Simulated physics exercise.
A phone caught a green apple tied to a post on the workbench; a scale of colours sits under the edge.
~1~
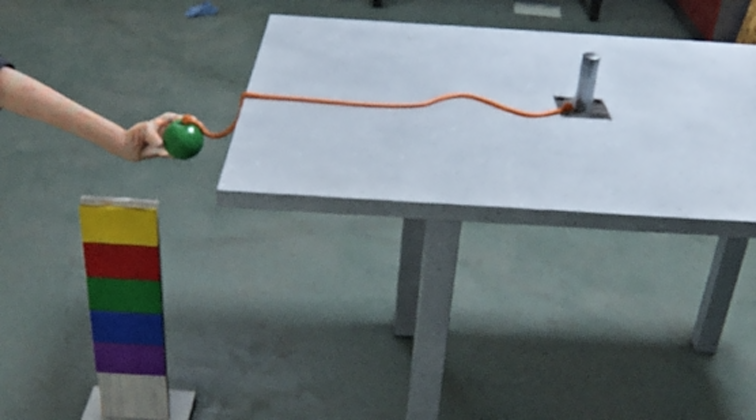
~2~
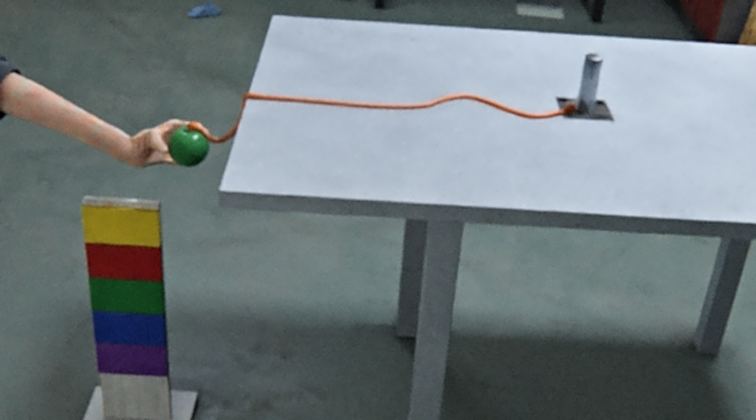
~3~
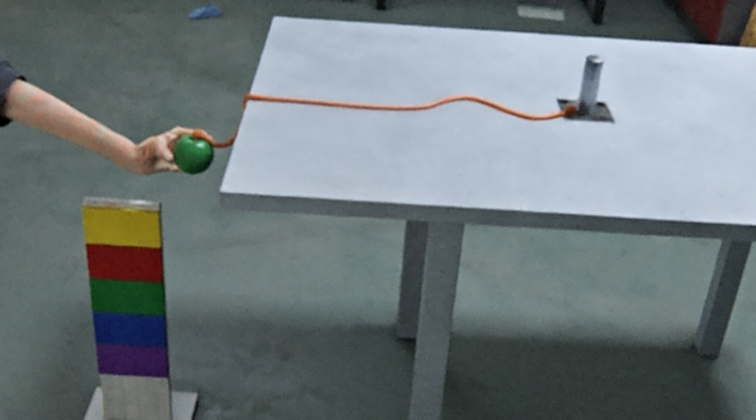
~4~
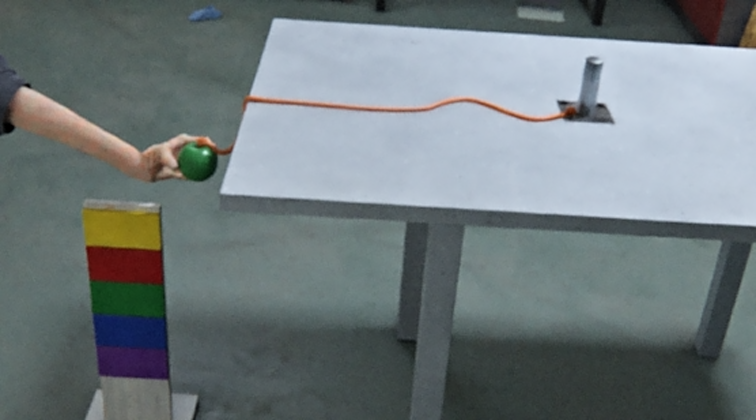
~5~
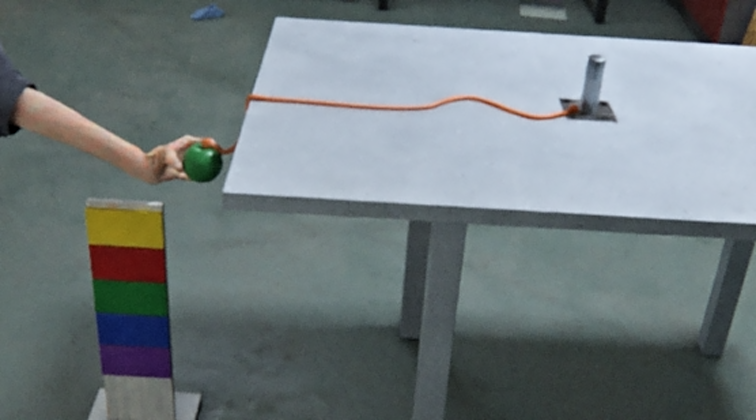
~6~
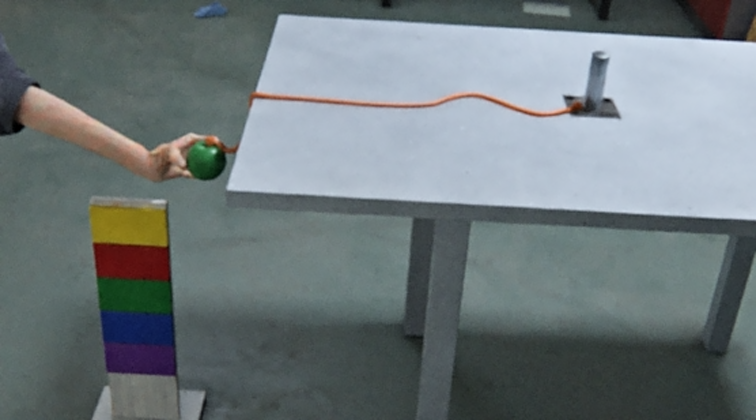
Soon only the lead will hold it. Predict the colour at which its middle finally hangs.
Prediction: Yellow.
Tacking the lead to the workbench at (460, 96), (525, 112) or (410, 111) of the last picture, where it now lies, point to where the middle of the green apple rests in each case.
Pixel places, try by try: (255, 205), (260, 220), (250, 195).
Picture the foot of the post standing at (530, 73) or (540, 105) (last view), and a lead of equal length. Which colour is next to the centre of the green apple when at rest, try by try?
First try: Red; second try: Red.
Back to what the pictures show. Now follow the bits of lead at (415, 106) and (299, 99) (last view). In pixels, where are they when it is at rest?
The first settles around (383, 100), the second around (267, 97).
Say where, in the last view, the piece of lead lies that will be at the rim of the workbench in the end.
It's the one at (285, 98).
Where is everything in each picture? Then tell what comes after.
The first frame shows green apple (183, 139); yellow (119, 227); red (121, 263); green (124, 297); blue (127, 329); purple (129, 360).
The second frame shows green apple (188, 146); lead through (544, 116) (474, 98) (408, 107) (322, 102) (246, 105).
The third frame shows green apple (193, 154).
The fourth frame shows green apple (198, 161); lead through (544, 119) (474, 101) (409, 110) (323, 105) (247, 108).
The fifth frame shows green apple (203, 163).
The sixth frame shows green apple (206, 161); lead through (551, 114) (480, 96) (415, 105) (328, 101) (253, 105).
Soon after, apple near (225, 217); level with yellow.
Then, apple near (278, 223); level with yellow.
Further on, apple near (266, 227); level with yellow.
At rest, apple near (259, 227); level with yellow. The lead holds its middle at yellow.
